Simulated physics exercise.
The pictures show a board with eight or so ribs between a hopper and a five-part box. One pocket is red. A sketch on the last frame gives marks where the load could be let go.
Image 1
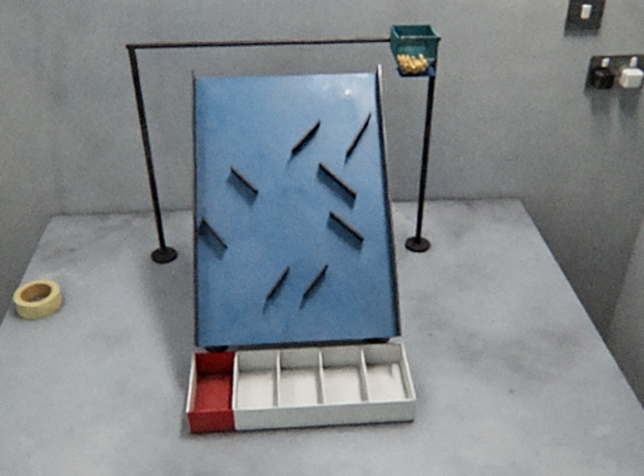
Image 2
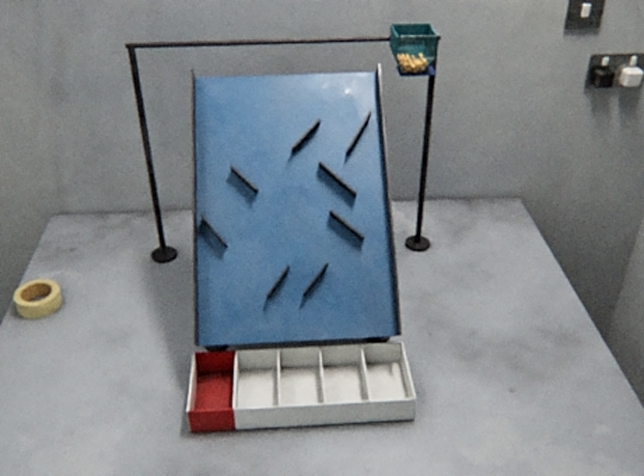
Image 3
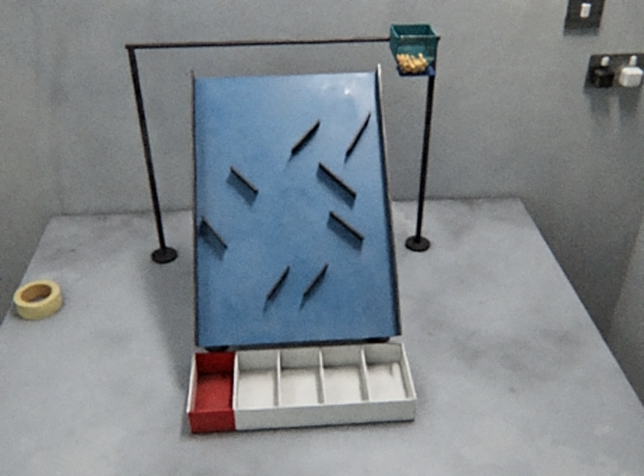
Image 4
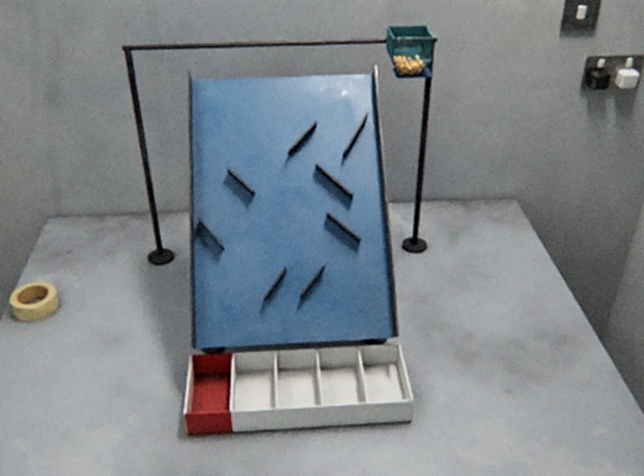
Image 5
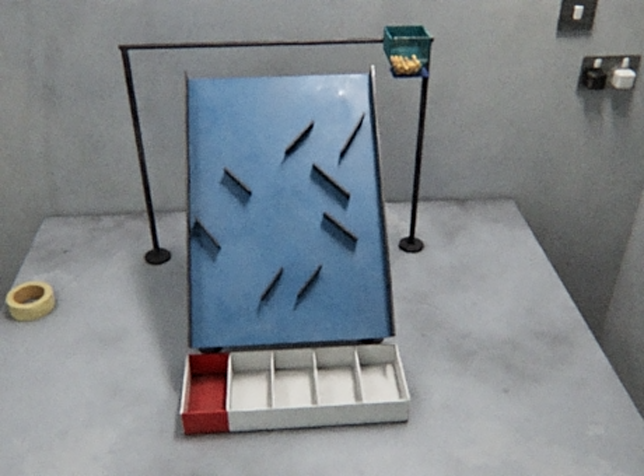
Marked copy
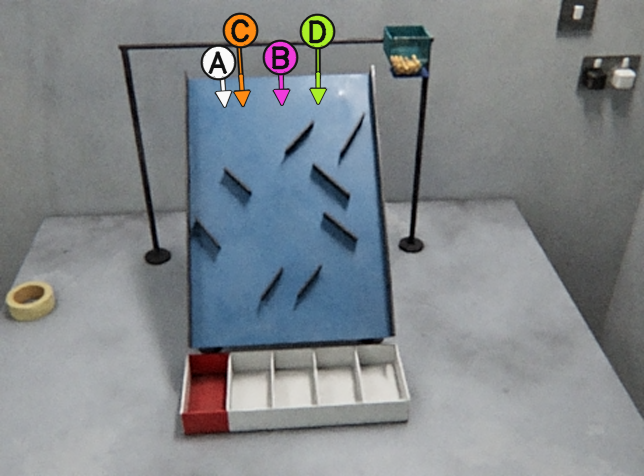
On a grey tabletop, a blue sloping board with dark ribs stood above a tray with a red left pocket, and nothing moved except the view, which shifted slightly.
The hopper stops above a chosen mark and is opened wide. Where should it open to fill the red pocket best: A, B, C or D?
B works best here.
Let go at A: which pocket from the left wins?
The second from the left.
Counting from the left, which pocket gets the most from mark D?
It is the fifth one.
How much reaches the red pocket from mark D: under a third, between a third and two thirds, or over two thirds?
Mark D gives under a third.
On the marked copy, mark A meets the board at (224, 101); mark B meets the board at (281, 99); mark C meets the board at (242, 100); mark D meets the board at (318, 98).
For mark A, roughly a quarter in the red pocket, the larger part in other pockets.
For mark B, roughly half in the red pocket, roughly half in other pockets.
For mark C, roughly a quarter in the red pocket, the larger part in other pockets.
For mark D, about a tenth in the red pocket, the larger part in other pockets, just a few outside the box.
